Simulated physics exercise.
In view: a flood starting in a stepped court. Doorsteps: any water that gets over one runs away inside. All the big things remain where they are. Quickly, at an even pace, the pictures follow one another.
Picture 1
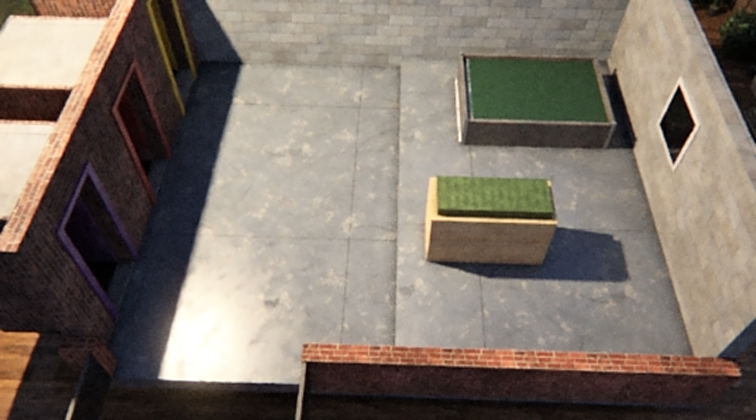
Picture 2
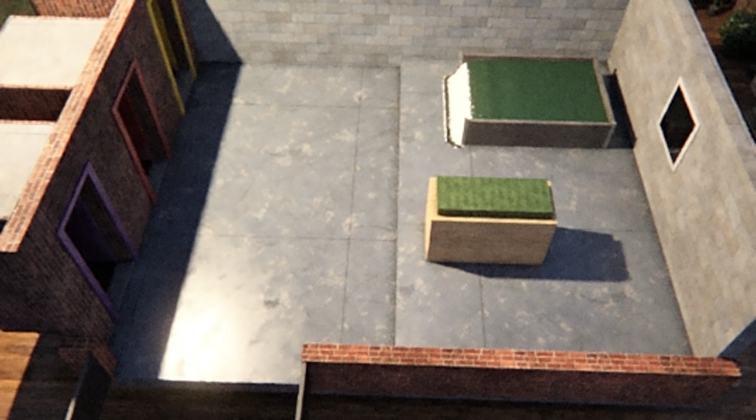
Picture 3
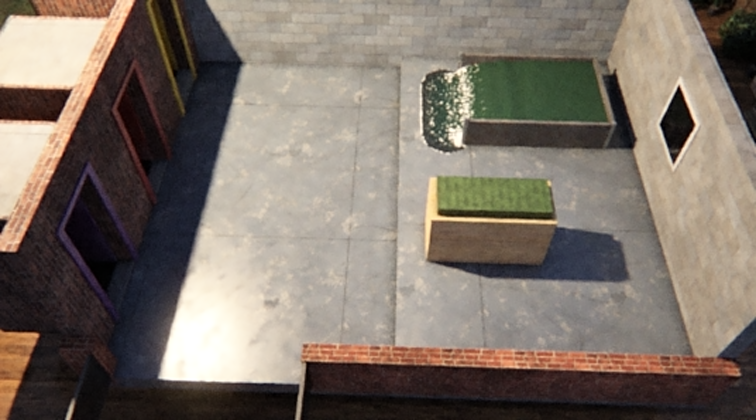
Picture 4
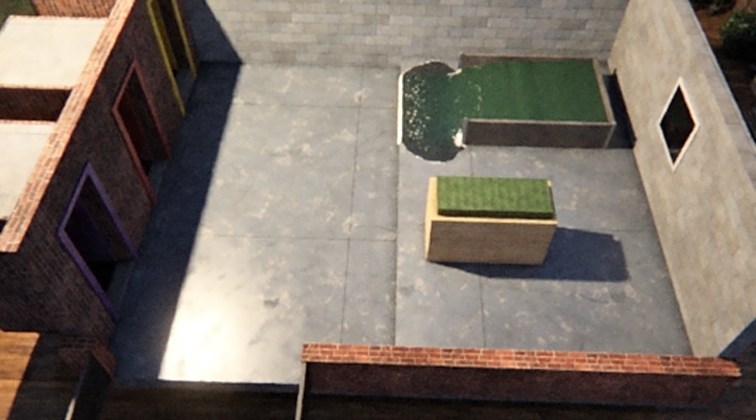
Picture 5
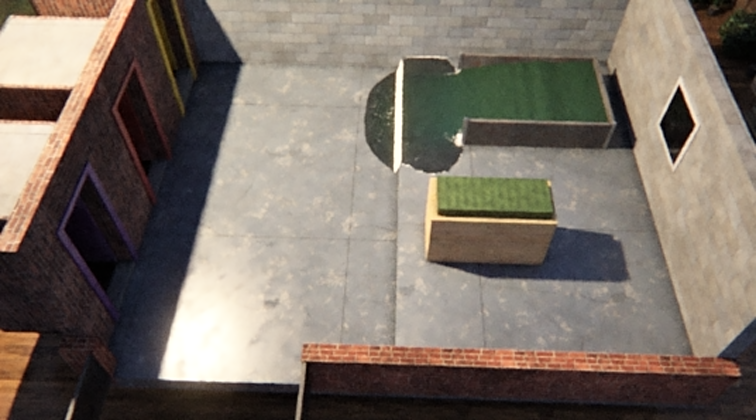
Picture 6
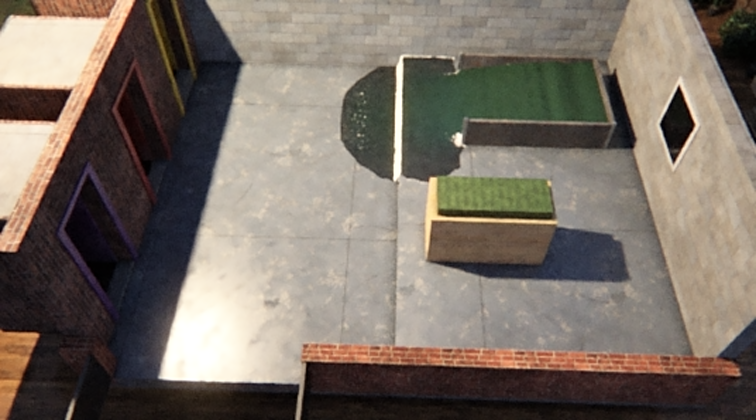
In a walled court, green water pours from an open tank and spreads left across the grey floor.
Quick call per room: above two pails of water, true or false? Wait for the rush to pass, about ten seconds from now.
Yellow door: False; purple door: False; red door: True.
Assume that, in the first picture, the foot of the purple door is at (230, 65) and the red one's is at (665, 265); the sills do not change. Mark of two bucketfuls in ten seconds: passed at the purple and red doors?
After the change, the purple door overshoots, while the red door falls short.
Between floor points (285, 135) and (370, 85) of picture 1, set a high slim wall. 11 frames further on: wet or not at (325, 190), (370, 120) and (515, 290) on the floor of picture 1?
The first is inundated, the second inundated and the third still bare.
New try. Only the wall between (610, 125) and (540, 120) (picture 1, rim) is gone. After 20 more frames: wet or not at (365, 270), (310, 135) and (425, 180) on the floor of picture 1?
In the order given: Untouched, untouched and swamped.
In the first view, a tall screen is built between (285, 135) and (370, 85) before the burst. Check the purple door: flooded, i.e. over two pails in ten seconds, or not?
Result - purple door overshoots.
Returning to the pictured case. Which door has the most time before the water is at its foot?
The purple door.
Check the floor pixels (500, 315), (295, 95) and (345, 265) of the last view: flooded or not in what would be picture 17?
First spot not wet, second soaked, third not wet.
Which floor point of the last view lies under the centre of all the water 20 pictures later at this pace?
Near pixel (340, 123).
A moment on, water covers 25 % of the floor; the yellow door not reached, the purple door not reached, the red door not reached.
Next, water covers 40 % of the floor; the yellow door wet at the sill, nothing in, the purple door not reached, the red door not reached.
Then, water covers 50 % of the floor; the yellow door wet at the sill, nothing in, the purple door not reached, the red door over two buckets in.
Later, water covers 50 % of the floor; the yellow door wet at the sill, nothing in, the purple door under two buckets in, the red door far over two buckets in.
In the end, water covers 60 % of the floor; the yellow door wet at the sill, nothing in, the purple door under two buckets in, the red door far over two buckets in.
